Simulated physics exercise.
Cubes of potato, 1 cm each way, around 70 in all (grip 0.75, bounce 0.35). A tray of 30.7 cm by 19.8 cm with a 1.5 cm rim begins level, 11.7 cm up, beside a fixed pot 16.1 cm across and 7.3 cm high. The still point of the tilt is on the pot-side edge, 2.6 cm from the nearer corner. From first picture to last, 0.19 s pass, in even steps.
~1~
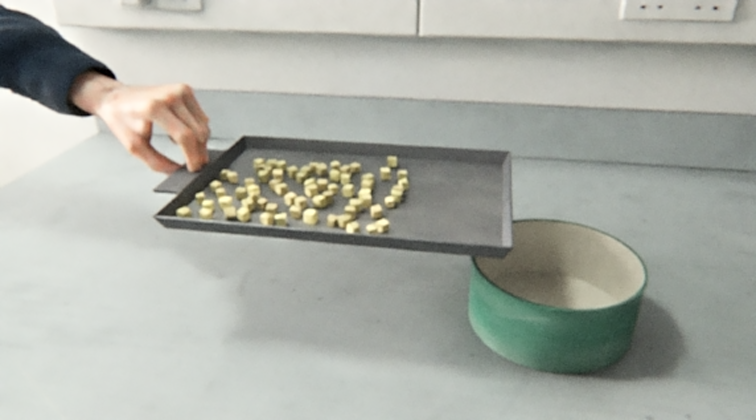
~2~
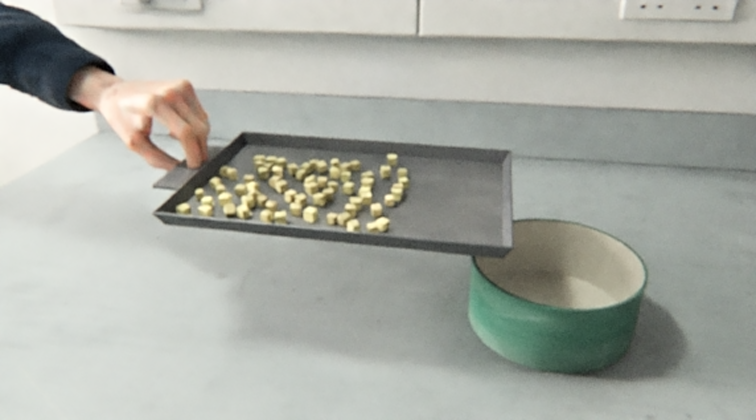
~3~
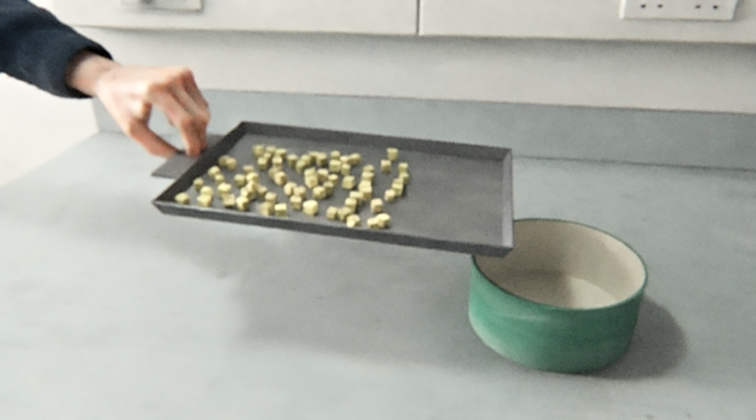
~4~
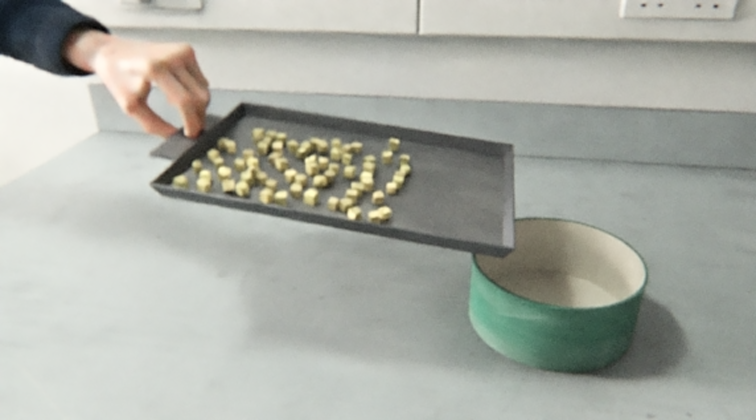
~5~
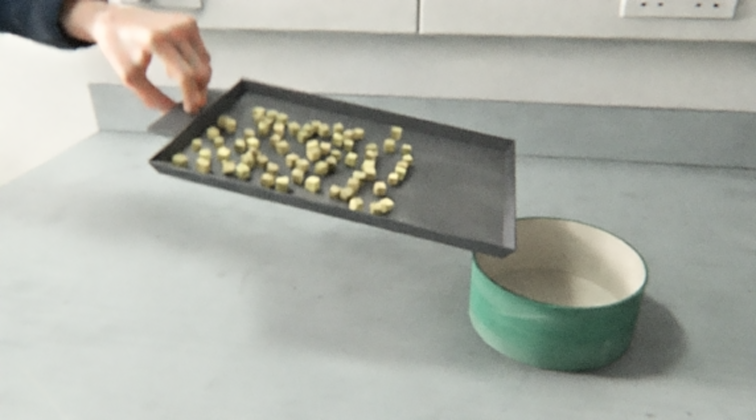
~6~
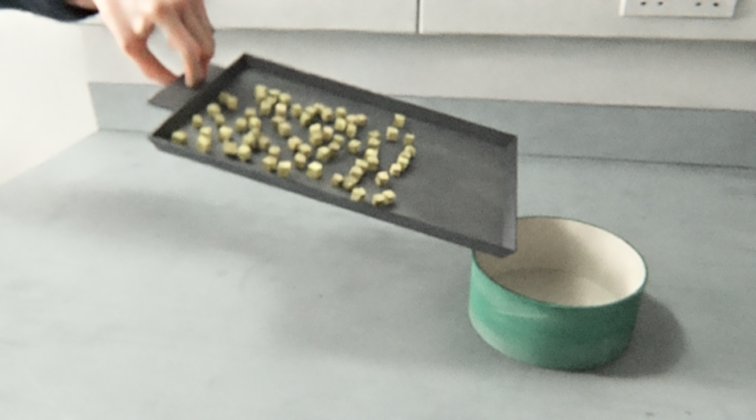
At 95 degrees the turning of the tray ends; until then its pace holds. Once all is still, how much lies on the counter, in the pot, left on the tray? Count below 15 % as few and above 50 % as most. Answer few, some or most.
Counter: Most, pot: Some, tray: Few.
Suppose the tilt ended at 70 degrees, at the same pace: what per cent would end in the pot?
Then about 35 per cent.
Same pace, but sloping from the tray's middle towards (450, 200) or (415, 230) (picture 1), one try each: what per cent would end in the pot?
About 90 and 5 per cent.
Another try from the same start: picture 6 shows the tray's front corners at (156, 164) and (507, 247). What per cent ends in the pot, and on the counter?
Pot 0, counter 100.
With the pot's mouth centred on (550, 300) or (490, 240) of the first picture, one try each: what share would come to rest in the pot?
About 100 and 0 per cent.
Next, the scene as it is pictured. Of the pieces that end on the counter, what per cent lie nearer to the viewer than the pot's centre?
Roughly 100 per cent.
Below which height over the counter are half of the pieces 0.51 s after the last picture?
Roughly 10 cm.
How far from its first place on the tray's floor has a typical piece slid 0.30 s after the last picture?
About 3 cm.
Then, 0.30 s after the last picture, tilt 55 degrees; the tray holds 100 %, the pot 0 %.
Then, 0.51 s after the last picture, tilt 81 degrees; the tray holds 45 %, the pot 15 %.
Then, 0.83 s after the last picture, tilt 95 degrees; the tray holds 0 %, the pot 40 %.
In the end, counter 60 %, pot 40 %, tray 0 %.
